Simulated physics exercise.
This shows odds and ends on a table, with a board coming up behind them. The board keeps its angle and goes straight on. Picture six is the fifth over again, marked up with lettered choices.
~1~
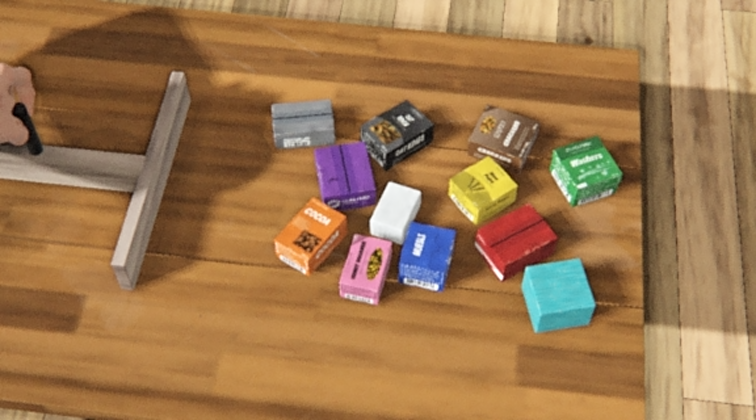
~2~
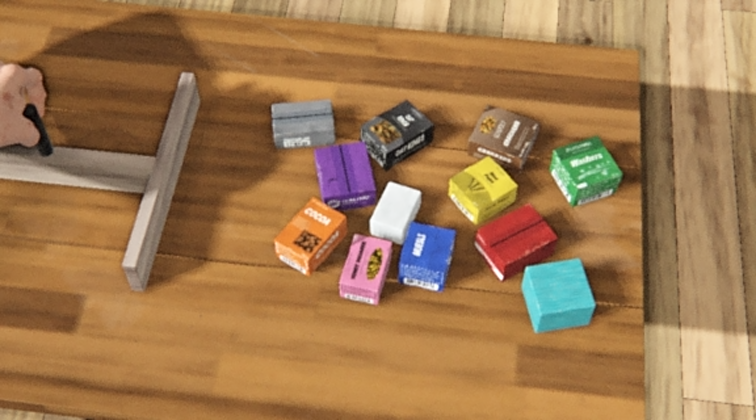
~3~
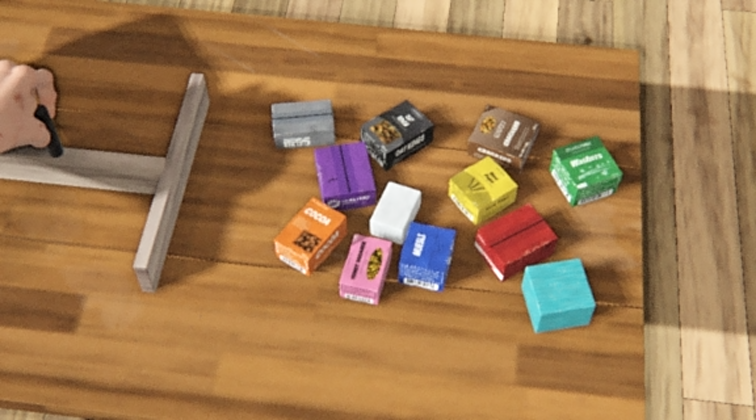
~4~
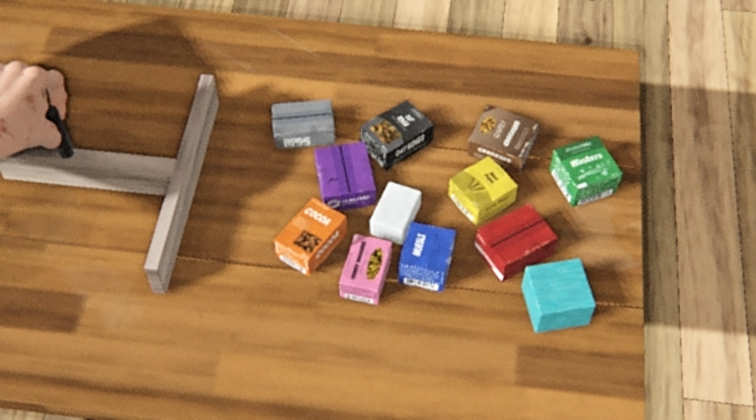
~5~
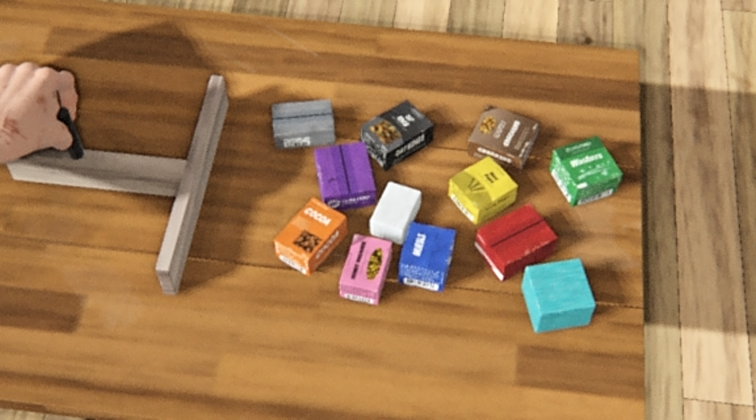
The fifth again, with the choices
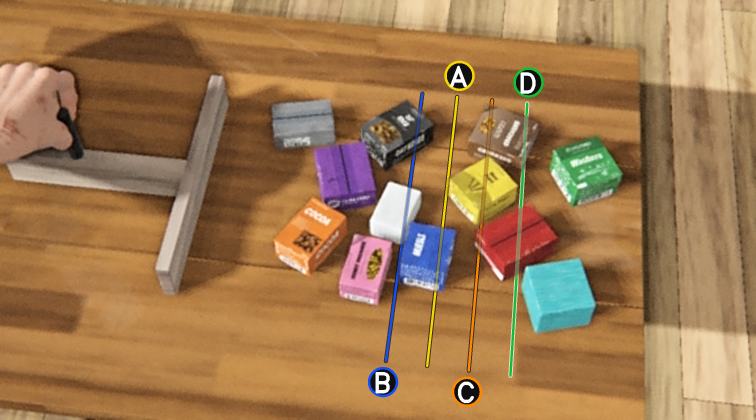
A hand slides a T-shaped wooden board slowly right across a table toward scattered colourful boxes.
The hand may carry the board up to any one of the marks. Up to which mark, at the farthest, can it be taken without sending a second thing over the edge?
Up to line C.
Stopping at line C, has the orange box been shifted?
Yes.
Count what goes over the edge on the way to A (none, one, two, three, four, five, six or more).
In all, none.
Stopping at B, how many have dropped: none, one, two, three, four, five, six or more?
By then, none.
On the marked copy, A at (443, 220); B at (406, 216); C at (481, 224); D at (520, 228).
Following C. Soon after the start, board (294, 177); black packet (413, 134); grey box (346, 134).
Later, board (397, 187); green box (608, 179); red box (560, 240).
In the end, board (479, 196); green box over the edge; red box (627, 232); one fallen.
As for the rest, A is within the limit but short; B is within the limit but short; D drops three.
